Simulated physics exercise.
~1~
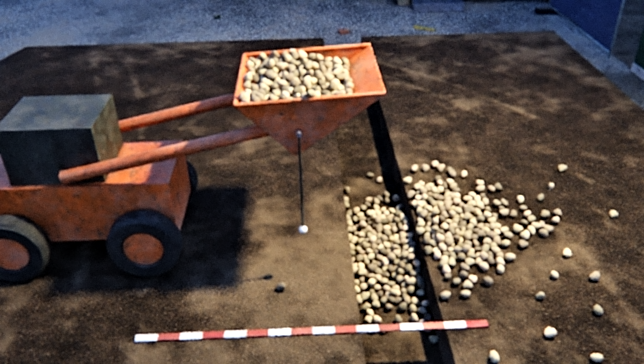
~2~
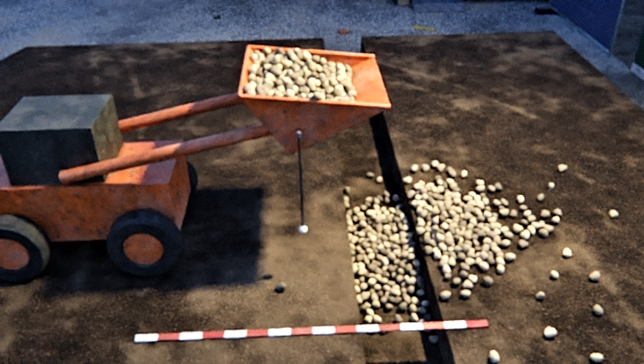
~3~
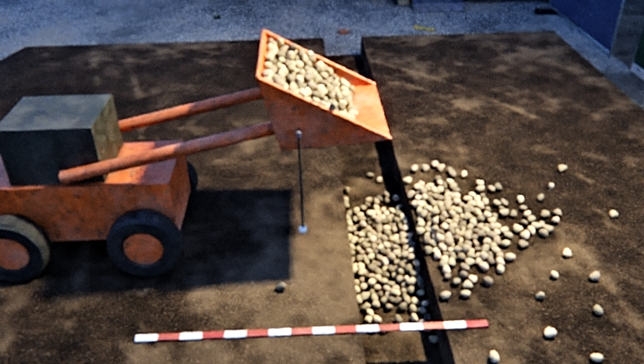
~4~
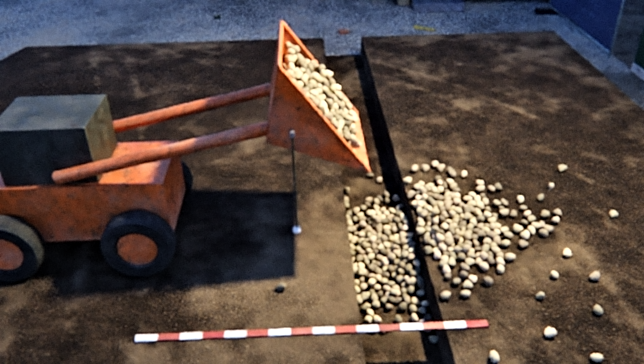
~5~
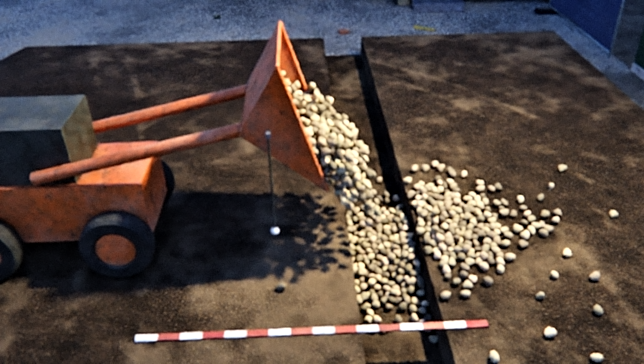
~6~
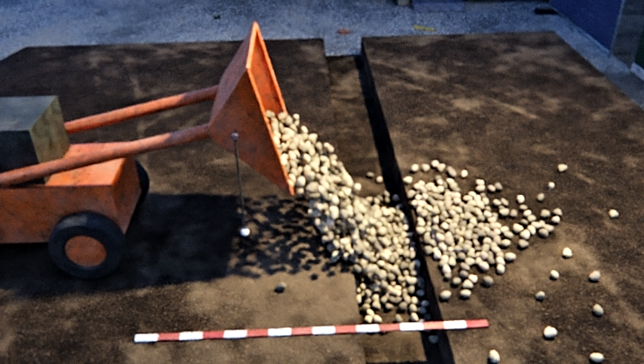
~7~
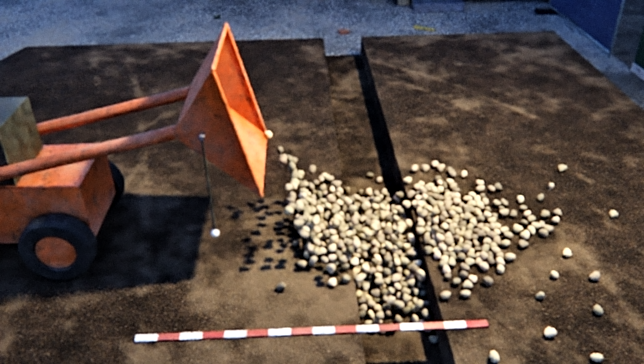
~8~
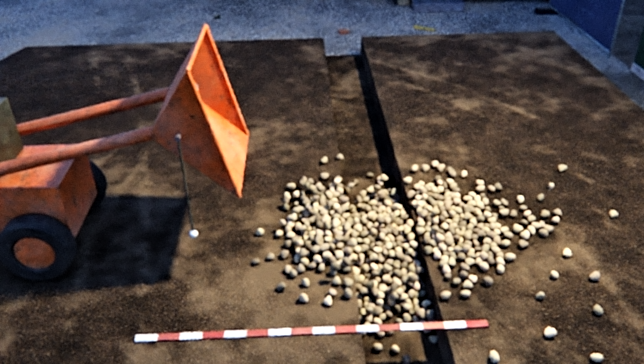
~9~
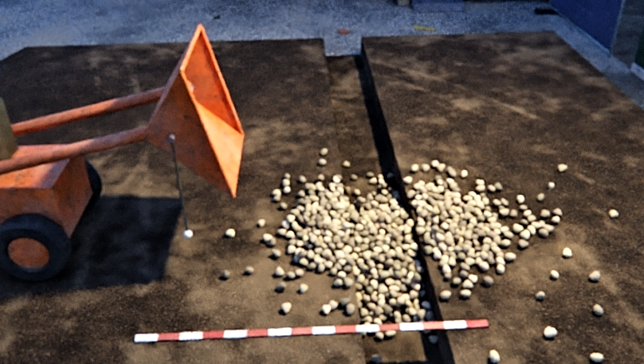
An orange loader with black tyres and a dark grey block on its back stands at the left, its raised bucket heaped with pale rounded stones, seen from above on dark brown ground. Ahead, similar stones partly fill a narrow trench and lie scattered beyond it, behind a red-and-white staff. The bucket tips forward to the right, steepening until the stones slide out. As they pour, the loader rolls back to the left, trailing the stream across the near side. Finally the bucket hangs empty, and the stones lie spread before, over and past the trench.
